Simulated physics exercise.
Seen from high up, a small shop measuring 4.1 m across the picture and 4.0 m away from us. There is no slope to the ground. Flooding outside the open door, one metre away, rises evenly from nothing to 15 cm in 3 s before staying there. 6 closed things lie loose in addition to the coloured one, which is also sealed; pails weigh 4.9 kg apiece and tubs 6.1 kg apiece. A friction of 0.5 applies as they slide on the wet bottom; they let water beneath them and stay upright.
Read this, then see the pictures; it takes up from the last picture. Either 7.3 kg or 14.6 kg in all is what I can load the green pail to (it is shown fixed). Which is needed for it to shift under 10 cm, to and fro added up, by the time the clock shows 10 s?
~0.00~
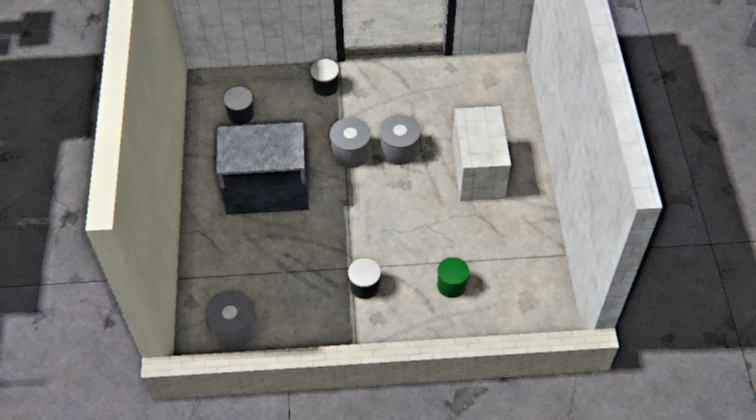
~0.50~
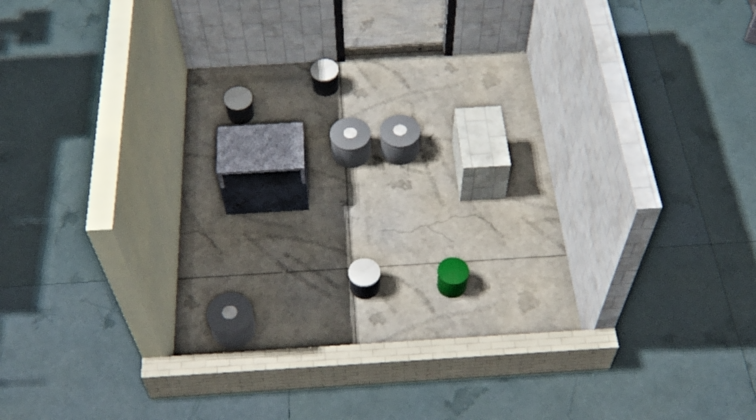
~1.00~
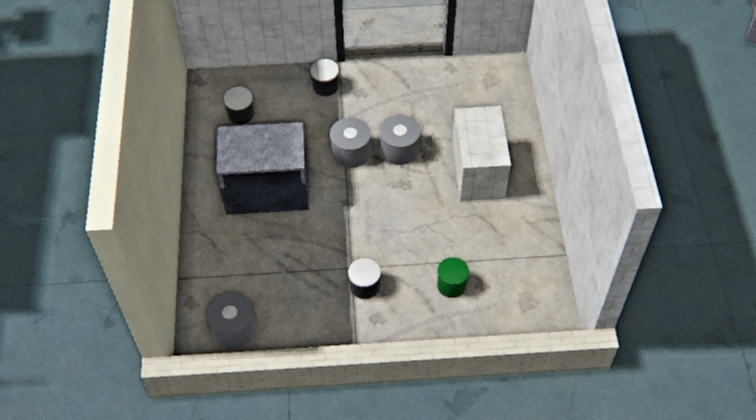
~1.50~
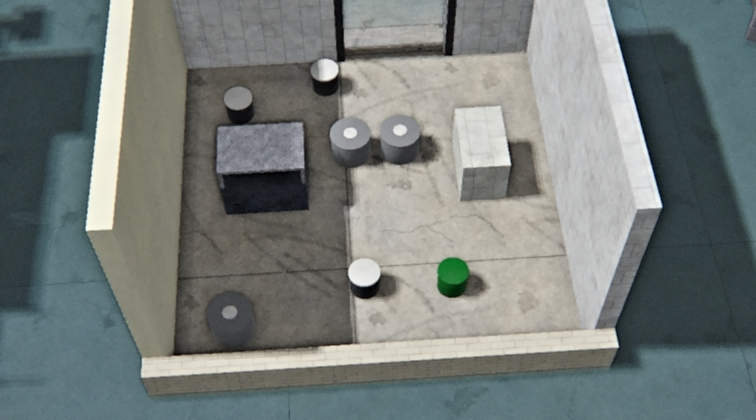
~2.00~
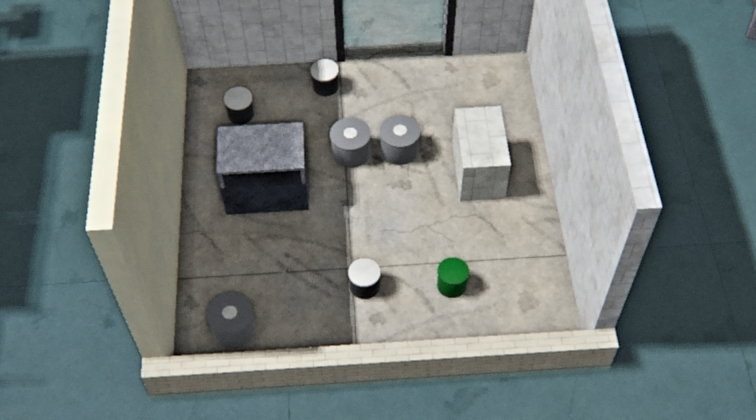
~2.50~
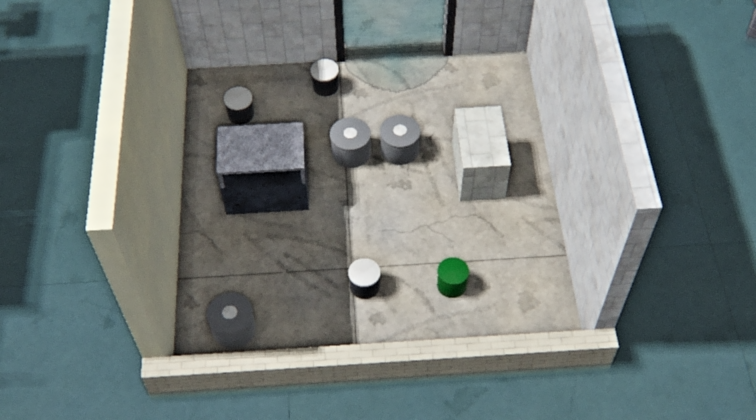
I expect that the lower weight is enough.
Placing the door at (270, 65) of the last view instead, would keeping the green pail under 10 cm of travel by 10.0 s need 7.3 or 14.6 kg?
That way, the small mass suffices.
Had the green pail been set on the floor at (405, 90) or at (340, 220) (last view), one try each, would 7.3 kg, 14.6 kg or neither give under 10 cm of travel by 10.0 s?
Try by try, must use the heavier; any option works.
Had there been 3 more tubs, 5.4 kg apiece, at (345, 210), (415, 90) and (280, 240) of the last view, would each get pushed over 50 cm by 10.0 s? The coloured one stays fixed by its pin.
Note, in sequence: Exceeded, exceeded, not exceeded.
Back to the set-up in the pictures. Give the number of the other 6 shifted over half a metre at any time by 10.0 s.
I make it 3.
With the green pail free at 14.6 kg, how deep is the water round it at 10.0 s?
Something like 7 centimetres.
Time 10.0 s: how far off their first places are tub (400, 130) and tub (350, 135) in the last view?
The first is 200 cm from its start, the second 200 cm.
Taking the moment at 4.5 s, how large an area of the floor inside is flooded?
Somewhere around 5.5 m2, roughly.
After 3.5 s the green pail would be 0 cm from its start with 7.3 kg and 0 cm from its start with 14.6 kg; 0 cm of water round it then.
After 4.5 s the green pail would be 0 cm from its start with 7.3 kg and 0 cm from its start with 14.6 kg; 0 cm of water round it then.
After 7.0 s the green pail would be 0 cm from its start with 7.3 kg and 0 cm from its start with 14.6 kg; 3 cm of water round it then.
After 10.0 s the green pail would be 0 cm from its start with 7.3 kg and 0 cm from its start with 14.6 kg; 7 cm of water round it then.
